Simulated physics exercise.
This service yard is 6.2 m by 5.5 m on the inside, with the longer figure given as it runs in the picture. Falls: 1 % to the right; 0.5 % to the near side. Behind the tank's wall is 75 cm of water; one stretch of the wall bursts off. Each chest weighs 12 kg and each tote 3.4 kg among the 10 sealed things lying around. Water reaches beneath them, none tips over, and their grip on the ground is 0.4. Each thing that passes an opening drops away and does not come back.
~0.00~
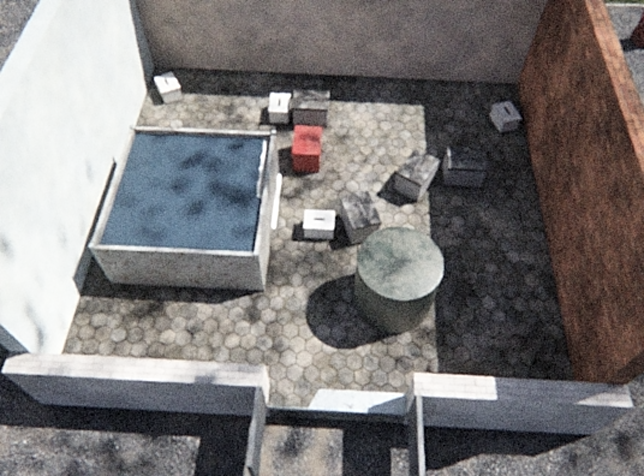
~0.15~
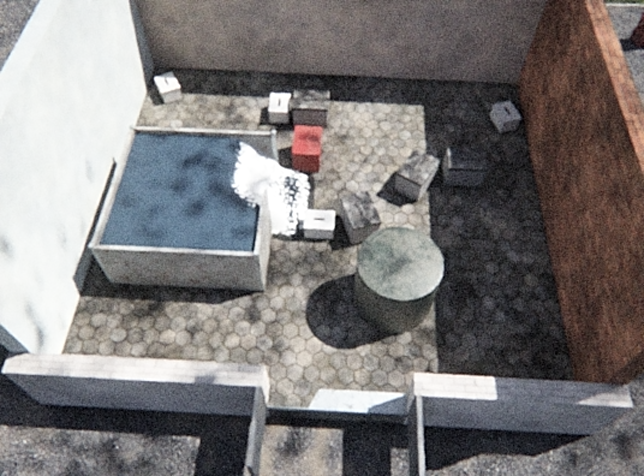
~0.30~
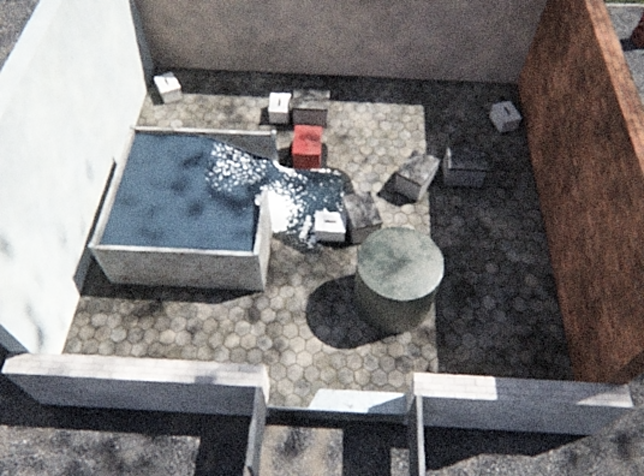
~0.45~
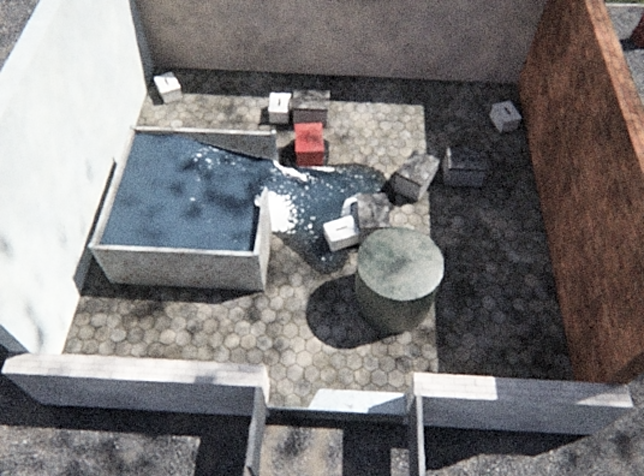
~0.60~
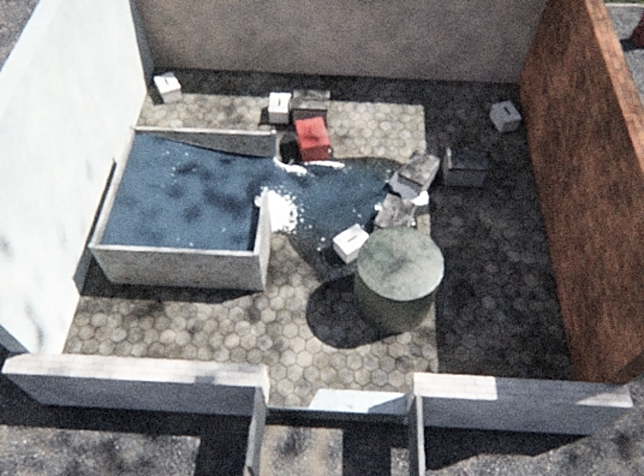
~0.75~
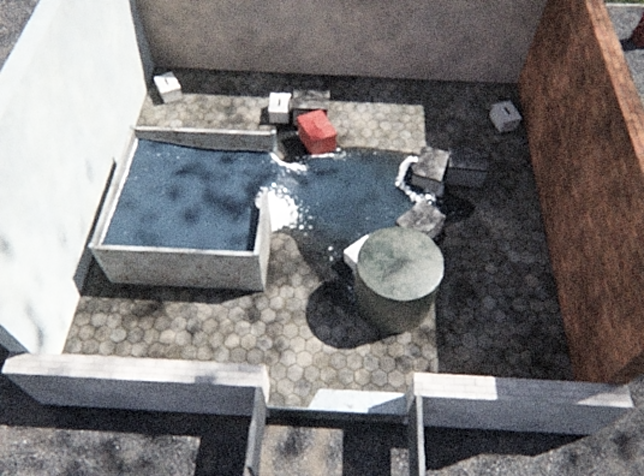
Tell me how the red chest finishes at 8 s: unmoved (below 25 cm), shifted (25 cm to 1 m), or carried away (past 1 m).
It will move a long way.
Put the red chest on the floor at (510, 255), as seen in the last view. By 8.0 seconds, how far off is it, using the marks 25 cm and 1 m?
It ends far away.
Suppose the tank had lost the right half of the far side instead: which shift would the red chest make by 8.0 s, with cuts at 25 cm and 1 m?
Outcome for the red chest: Modest displacement.
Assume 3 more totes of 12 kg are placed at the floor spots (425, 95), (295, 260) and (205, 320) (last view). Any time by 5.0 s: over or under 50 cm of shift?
In order: Above it, below it, below it.
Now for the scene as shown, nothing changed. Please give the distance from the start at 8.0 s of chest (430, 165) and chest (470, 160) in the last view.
First 60 cm, then 200 cm.
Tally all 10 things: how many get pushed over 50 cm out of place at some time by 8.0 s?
Count: 9.
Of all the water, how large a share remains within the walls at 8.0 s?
Around 96 % of the water.
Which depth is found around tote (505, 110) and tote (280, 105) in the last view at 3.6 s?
First roughly 19 cm, second roughly 0 cm.
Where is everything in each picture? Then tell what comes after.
The red chest at (307, 140) rests on the ground; 3.6 m2 under water; 0 of 10 have shifted, in the first frame.
The red chest at (307, 140) rests on the ground; water covers 4.2 m2; 0 of 10 have shifted, in the second frame.
The red chest at (307, 140), on the bottom; water covers 4.9 m2; 1 of 10 have shifted, in the third frame.
The red chest at (309, 137) rests on the ground, 6 cm from its start; 5.8 m2 under water; 3 of 10 have shifted, in the fourth frame.
The red chest at (312, 132) rests on the ground, 17 cm from its start; 6.9 m2 under water; 3 of 10 have shifted, in the fifth frame.
The red chest at (317, 125), on the bottom, 33 cm from its start; 8.2 m2 under water; 4 of 10 have shifted, in the sixth frame.
After 1.6 s the red chest is near (359, 85), 1.4 m from its start, aground; 0 of 10 are out; 4 afloat.
After 3.6 s the red chest is near (370, 71), 1.8 m from its start, aground; 0 of 10 are out; 3 afloat.
After 5.6 s the red chest is near (291, 72), 1.5 m from its start, aground; 0 of 10 are out; 4 afloat.
After 8.0 s the red chest is near (191, 83), 2.2 m from its start, aground; 0 of 10 are out; 8 afloat.
